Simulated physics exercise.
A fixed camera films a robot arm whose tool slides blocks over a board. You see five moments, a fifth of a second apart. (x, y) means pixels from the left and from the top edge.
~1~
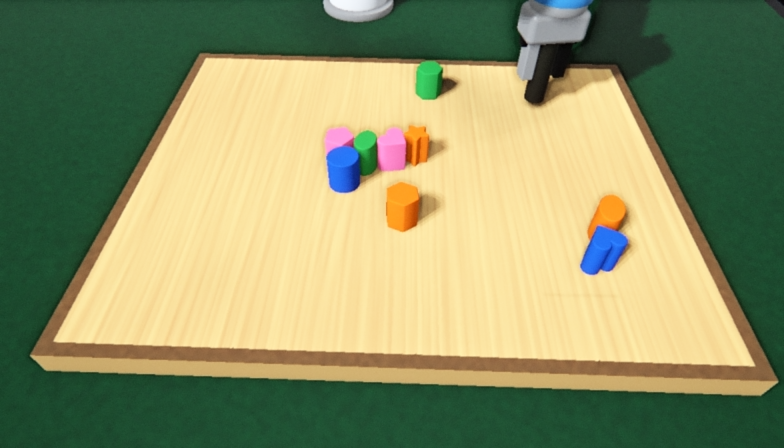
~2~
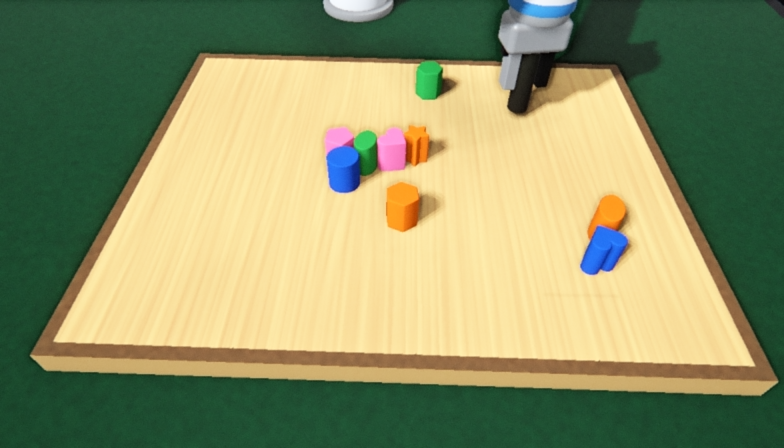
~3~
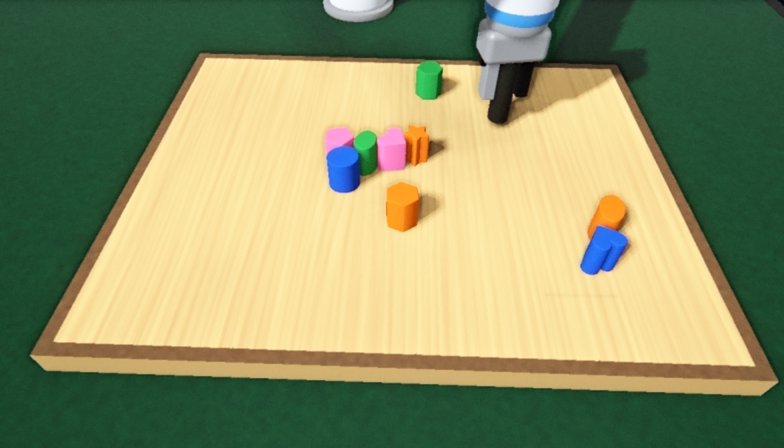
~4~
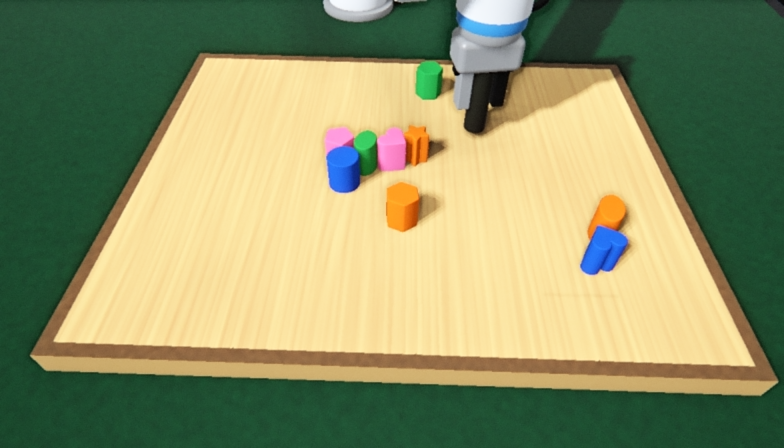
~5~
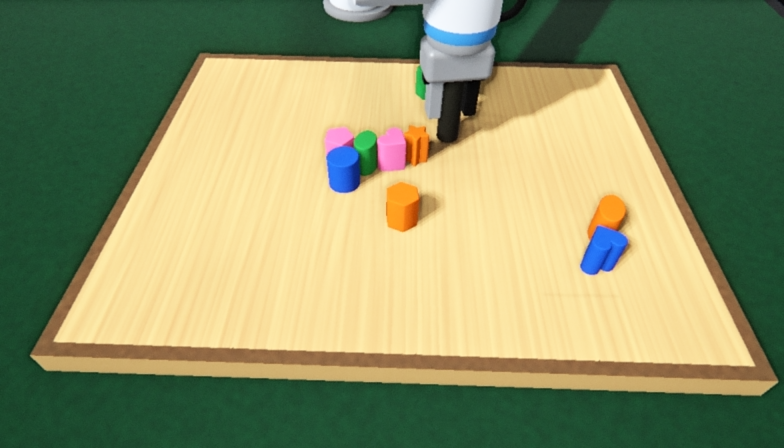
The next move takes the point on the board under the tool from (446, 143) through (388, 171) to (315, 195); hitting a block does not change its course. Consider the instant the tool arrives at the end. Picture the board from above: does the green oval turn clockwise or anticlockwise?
Answer: Clockwise.
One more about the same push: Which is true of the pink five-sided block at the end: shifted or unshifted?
Once the tool is done, the pink five-sided block is in a new spot.
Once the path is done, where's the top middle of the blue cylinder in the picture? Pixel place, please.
Its top centre is at about (281, 170).
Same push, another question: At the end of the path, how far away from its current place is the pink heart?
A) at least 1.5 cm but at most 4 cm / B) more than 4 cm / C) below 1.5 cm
I'll go with B - more than 4 cm.
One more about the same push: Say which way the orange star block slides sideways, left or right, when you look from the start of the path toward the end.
Shifts left.
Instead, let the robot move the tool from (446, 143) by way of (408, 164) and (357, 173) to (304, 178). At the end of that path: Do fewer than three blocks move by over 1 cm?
Going by the path, no.
What follows on the original path. One third of the way, tool (408, 156); pink five-sided block (336, 135); green oval (360, 140), turned 15° clockwise; pink heart (373, 152); orange star block (395, 146), turned 35° anticlockwise.
Two thirds of the way, tool (363, 173); pink five-sided block (330, 132), turned 15° anticlockwise; blue cylinder (321, 162); green oval (352, 140), turned 50° clockwise; pink heart (338, 180), turned 15° anticlockwise; orange star block (355, 167), turned 60° anticlockwise.
At the end, tool (314, 188); pink five-sided block (330, 132), turned 15° anticlockwise; blue cylinder (281, 170); green oval (352, 140), turned 50° clockwise; pink heart (321, 200), turned 65° anticlockwise; orange star block (321, 181), turned 110° anticlockwise.
